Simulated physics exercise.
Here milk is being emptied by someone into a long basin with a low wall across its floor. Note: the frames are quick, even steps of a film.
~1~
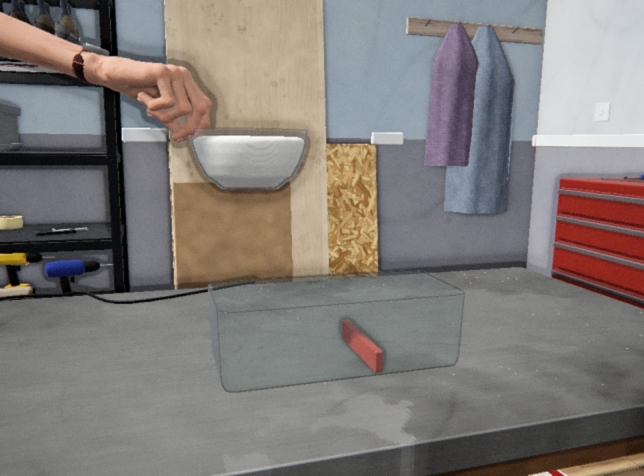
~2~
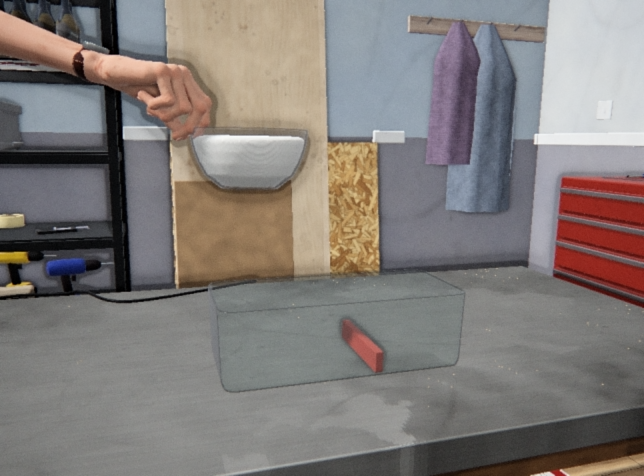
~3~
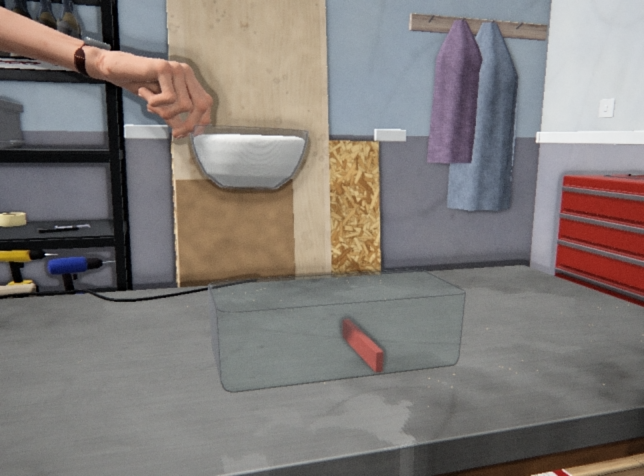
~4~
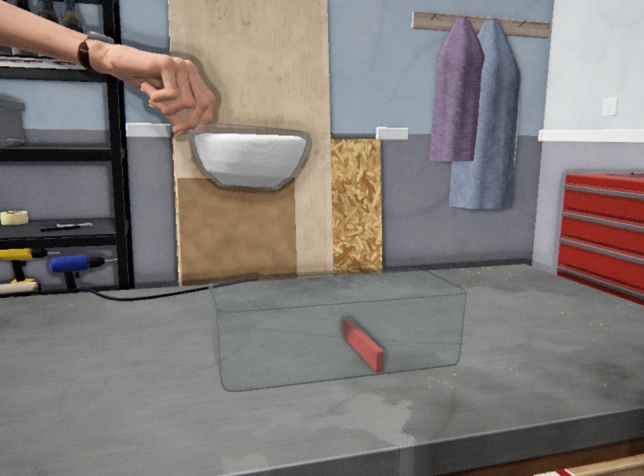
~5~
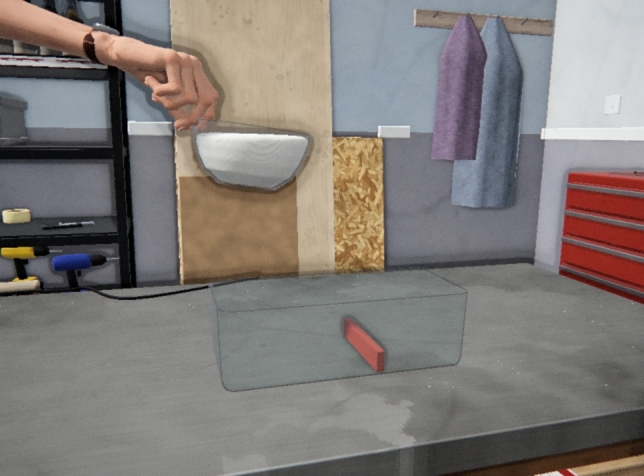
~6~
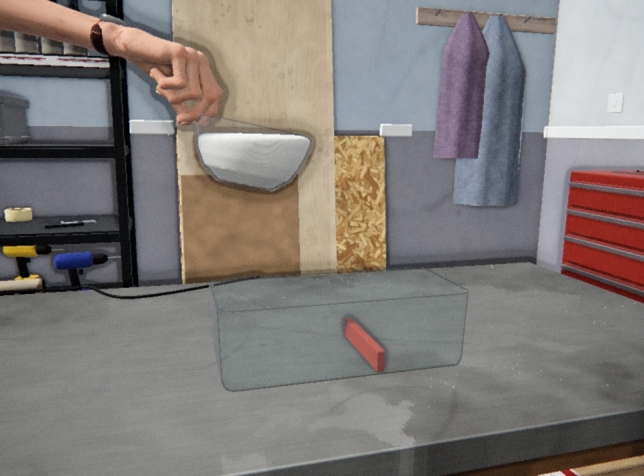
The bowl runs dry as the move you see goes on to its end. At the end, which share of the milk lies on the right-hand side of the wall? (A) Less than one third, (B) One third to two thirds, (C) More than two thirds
One third to two thirds.
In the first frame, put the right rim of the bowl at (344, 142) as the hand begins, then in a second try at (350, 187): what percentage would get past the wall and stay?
It would come to near 70 per cent, and then near 70 per cent.
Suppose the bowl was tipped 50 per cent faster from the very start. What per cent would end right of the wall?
About 40 %.
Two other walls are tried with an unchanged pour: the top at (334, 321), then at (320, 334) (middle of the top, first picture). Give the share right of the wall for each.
It would come to roughly 80 per cent the first time and roughly 90 per cent the second.
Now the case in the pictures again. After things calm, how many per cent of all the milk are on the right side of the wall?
Near 50 in a hundred.
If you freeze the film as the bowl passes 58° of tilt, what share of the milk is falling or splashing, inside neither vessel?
It comes to around 35 per cent.
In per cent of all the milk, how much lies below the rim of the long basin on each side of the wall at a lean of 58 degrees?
Split: Left 10 per cent, right 5 per cent.
A moment on, the bowl is tipped part way and 52 per cent is still to pour, 8 is left of the wall and 6 right of it.
Next, the bowl is tipped on its side and 7 per cent is still to pour, 31 is left of the wall and 48 right of it.
Then the bowl is tipped on its side and 0 per cent is still to pour, 50 is left of the wall and 48 right of it.
Later the bowl is tipped on its side and 0 per cent is still to pour, 51 is left of the wall and 48 right of it.
Finally, 51 per cent lies left of the wall, 48 right of it and 1 outside.
